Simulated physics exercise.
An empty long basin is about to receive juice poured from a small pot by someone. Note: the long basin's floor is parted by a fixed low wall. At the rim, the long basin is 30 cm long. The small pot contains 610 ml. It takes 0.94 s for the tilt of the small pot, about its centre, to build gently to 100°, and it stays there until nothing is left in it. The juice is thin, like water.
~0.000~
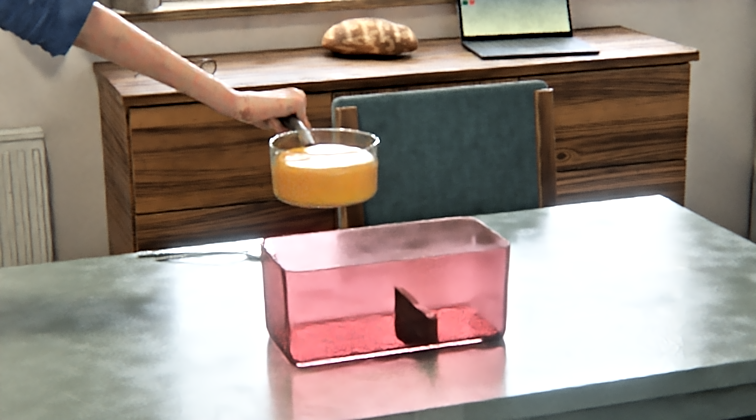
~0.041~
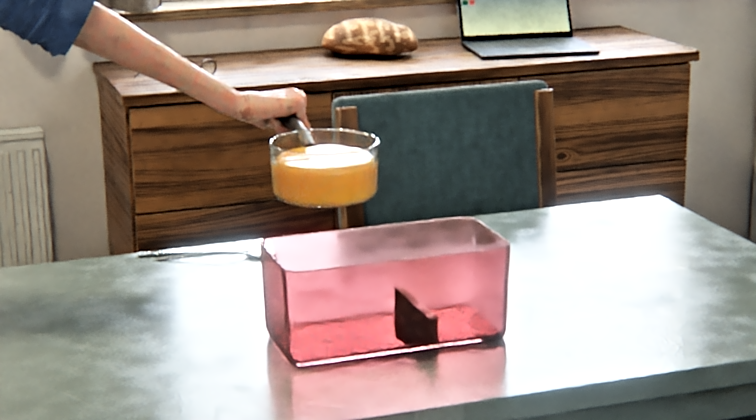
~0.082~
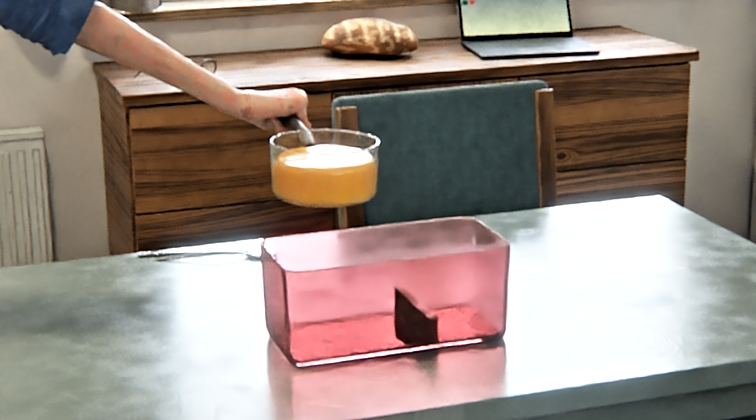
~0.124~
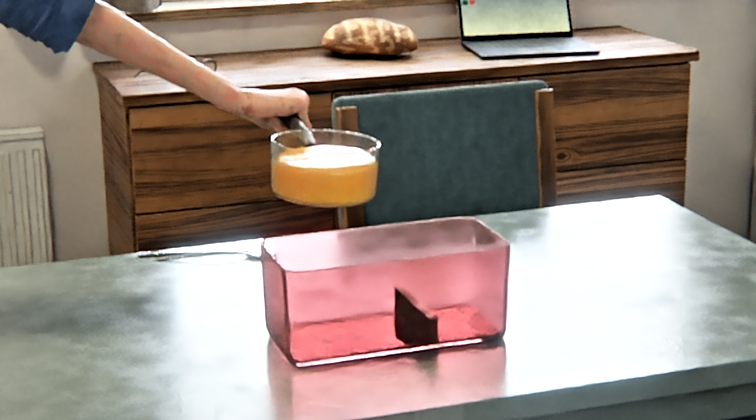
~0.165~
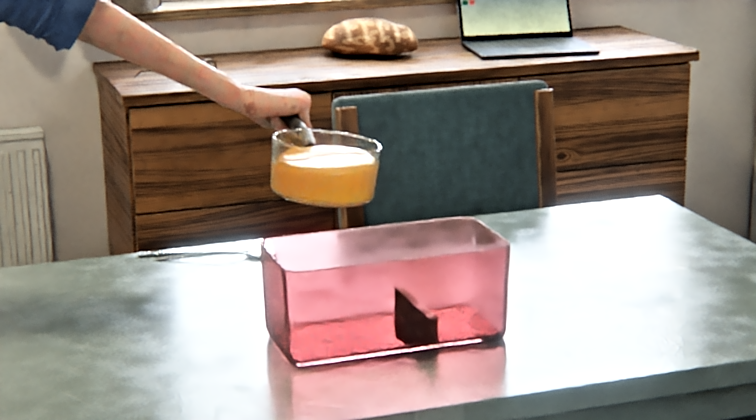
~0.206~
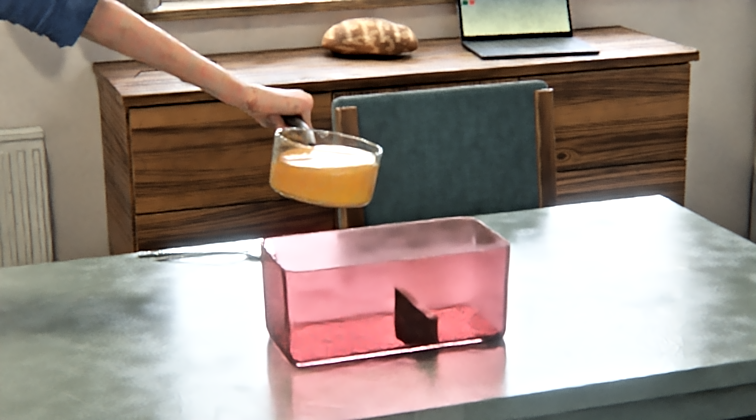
A hand reaching in from the upper left holds a small clear pot of orange juice above a table, almost level at first, then gently tilts it down to the right. Below, on the pale greenish tabletop, sits a long pink see-through basin with a dark upright wall inside. The still, slightly raised view also shows a green-backed chair and a wooden sideboard holding bread and a laptop.
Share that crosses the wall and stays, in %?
49 %.
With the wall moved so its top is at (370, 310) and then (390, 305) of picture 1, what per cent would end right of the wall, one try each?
90 per cent first, 80 per cent second.
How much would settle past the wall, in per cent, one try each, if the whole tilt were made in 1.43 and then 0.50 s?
Roughly 60 per cent the first time and 30 per cent the second.
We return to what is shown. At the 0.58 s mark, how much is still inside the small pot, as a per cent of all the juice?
About 62 per cent.
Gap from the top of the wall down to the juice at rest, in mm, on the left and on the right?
Measured: Left around 24 mm, right around 14 mm.
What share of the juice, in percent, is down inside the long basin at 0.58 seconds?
10 %, give or take.
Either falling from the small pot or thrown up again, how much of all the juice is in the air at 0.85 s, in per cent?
Estimated airborne part: Roughly 8 per cent.
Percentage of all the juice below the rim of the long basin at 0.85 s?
About 78 per cent.
Then, 0.58 s in, the tilt is 67° and 61 per cent is still to pour, 3 is left of the wall and 6 right of it.
Then, 0.85 s in, the tilt is 98° and 13 per cent is still to pour, 27 is left of the wall and 52 right of it.
Then, 1.13 s in, the tilt is 100° and 1 per cent is still to pour, 48 is left of the wall and 49 right of it.
Then, 1.44 s in, the tilt is 100° and 0 per cent is still to pour, 51 is left of the wall and 49 right of it.
Finally, 51 per cent lies left of the wall, 49 right of it and 0 outside.
